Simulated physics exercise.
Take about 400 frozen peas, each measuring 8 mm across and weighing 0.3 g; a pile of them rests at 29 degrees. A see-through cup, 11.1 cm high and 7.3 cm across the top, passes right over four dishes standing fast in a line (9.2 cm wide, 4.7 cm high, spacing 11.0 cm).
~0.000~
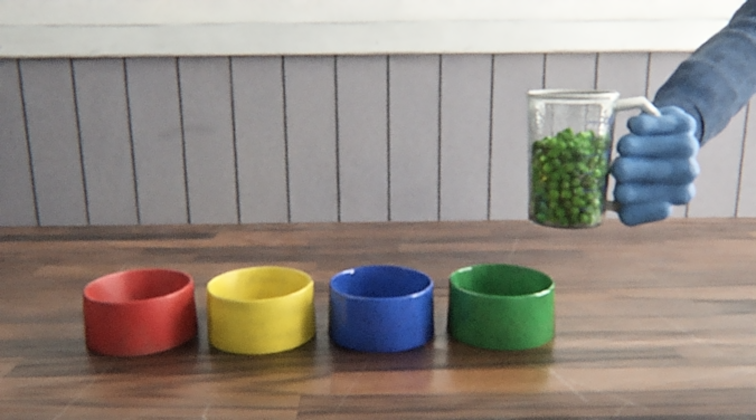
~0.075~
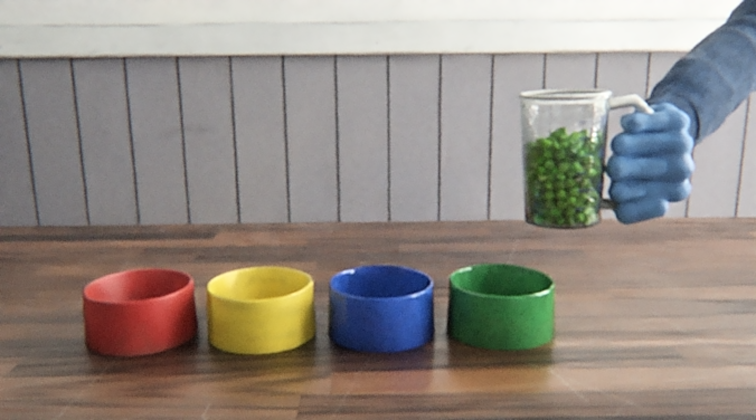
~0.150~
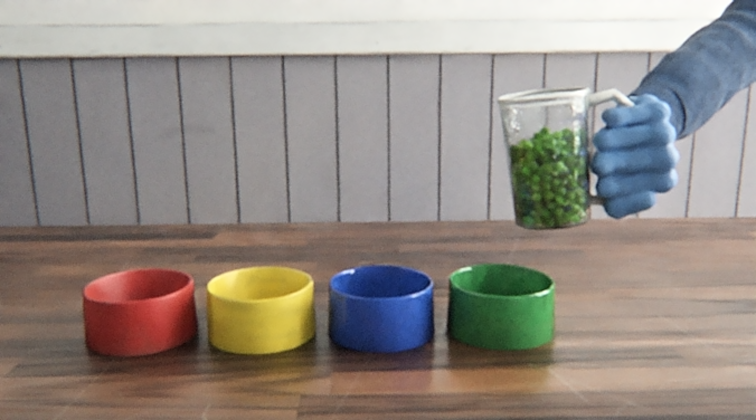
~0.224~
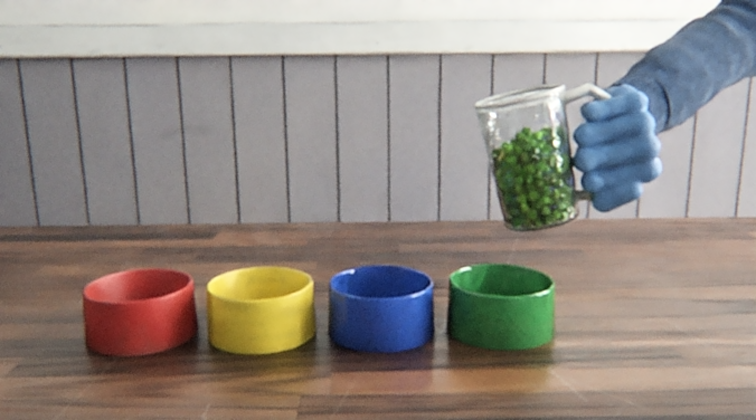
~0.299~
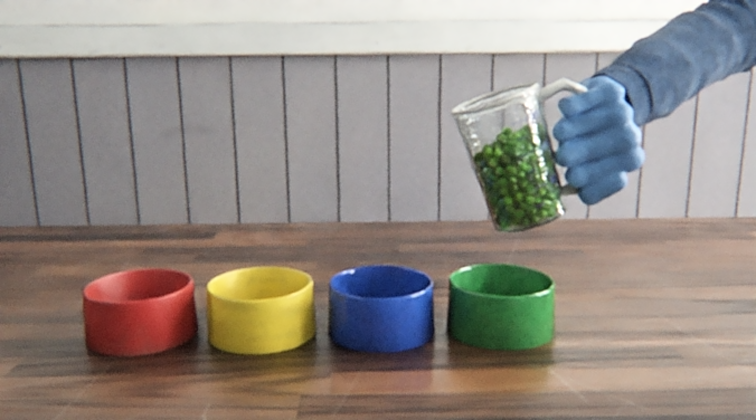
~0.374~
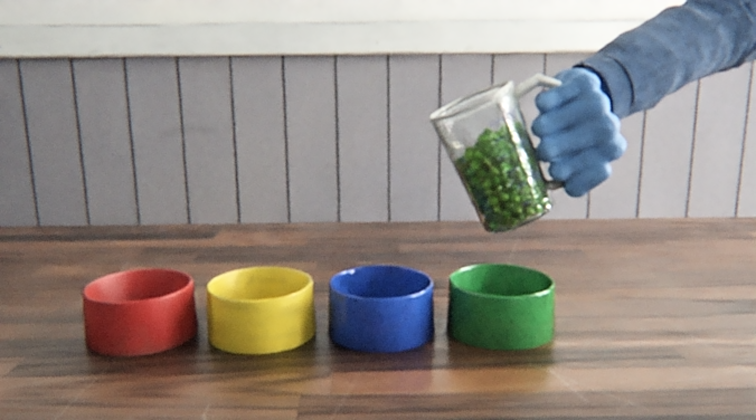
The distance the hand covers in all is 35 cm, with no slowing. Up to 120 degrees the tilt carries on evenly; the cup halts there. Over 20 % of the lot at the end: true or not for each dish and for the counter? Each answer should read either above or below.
Red - above, blue - below, green - below, yellow - below, counter - above.
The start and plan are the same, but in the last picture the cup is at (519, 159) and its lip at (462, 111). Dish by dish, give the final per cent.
The red dish keeps 80, the blue dish 0, the green dish 0 and the yellow dish 0.
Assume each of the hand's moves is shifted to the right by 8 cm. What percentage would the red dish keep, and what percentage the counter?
Then: Red 50; counter 30.
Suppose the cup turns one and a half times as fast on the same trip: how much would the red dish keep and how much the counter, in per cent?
Shares: Red at 40; counter at 20.
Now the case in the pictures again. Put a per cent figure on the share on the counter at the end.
Close to 35 per cent, give or take.
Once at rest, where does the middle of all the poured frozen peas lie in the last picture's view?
About (118, 321).
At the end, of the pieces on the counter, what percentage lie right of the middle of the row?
Some 0 per cent.
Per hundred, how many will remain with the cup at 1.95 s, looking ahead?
Roughly 0 %.
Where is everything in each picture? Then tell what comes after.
In the first frame, cup at (569, 158), tilt 0 degrees, lip at (530, 95), moved 0.0 cm; middle of the pieces at (573, 180); green dish at (501, 280); blue dish at (381, 282); yellow dish at (260, 283); red dish at (139, 285).
In the second frame, cup at (564, 158), tilt 2 degrees, lip at (523, 96), moved 0.5 cm; middle of the pieces at (568, 180).
In the third frame, cup at (548, 158), tilt 7 degrees, lip at (501, 100), moved 1.9 cm; middle of the pieces at (554, 180).
In the fourth frame, cup at (530, 158), tilt 13 degrees, lip at (478, 106), moved 3.4 cm; middle of the pieces at (537, 172).
In the fifth frame, cup at (513, 159), tilt 18 degrees, lip at (454, 112), moved 5.0 cm; middle of the pieces at (520, 171).
In the sixth frame, cup at (495, 159), tilt 24 degrees, lip at (432, 119), moved 6.5 cm; middle of the pieces at (504, 170); green dish at (501, 280); blue dish at (381, 282); yellow dish at (260, 283); red dish at (139, 285). Its pace works out near 75 degrees a second; the hand travels 21 cm a second.
Then, at 1.02 s, tilt 74 degrees; cup holds 100 %.
After 1.44 s, tilt 106 degrees; cup holds 95 %.
After 1.95 s, tilt 120 degrees; cup holds 0 %, red 65 %.
In the end, at 3.0 s, red 65 %, blue 0 %, green 0 %, yellow 0 %, counter 35 %.
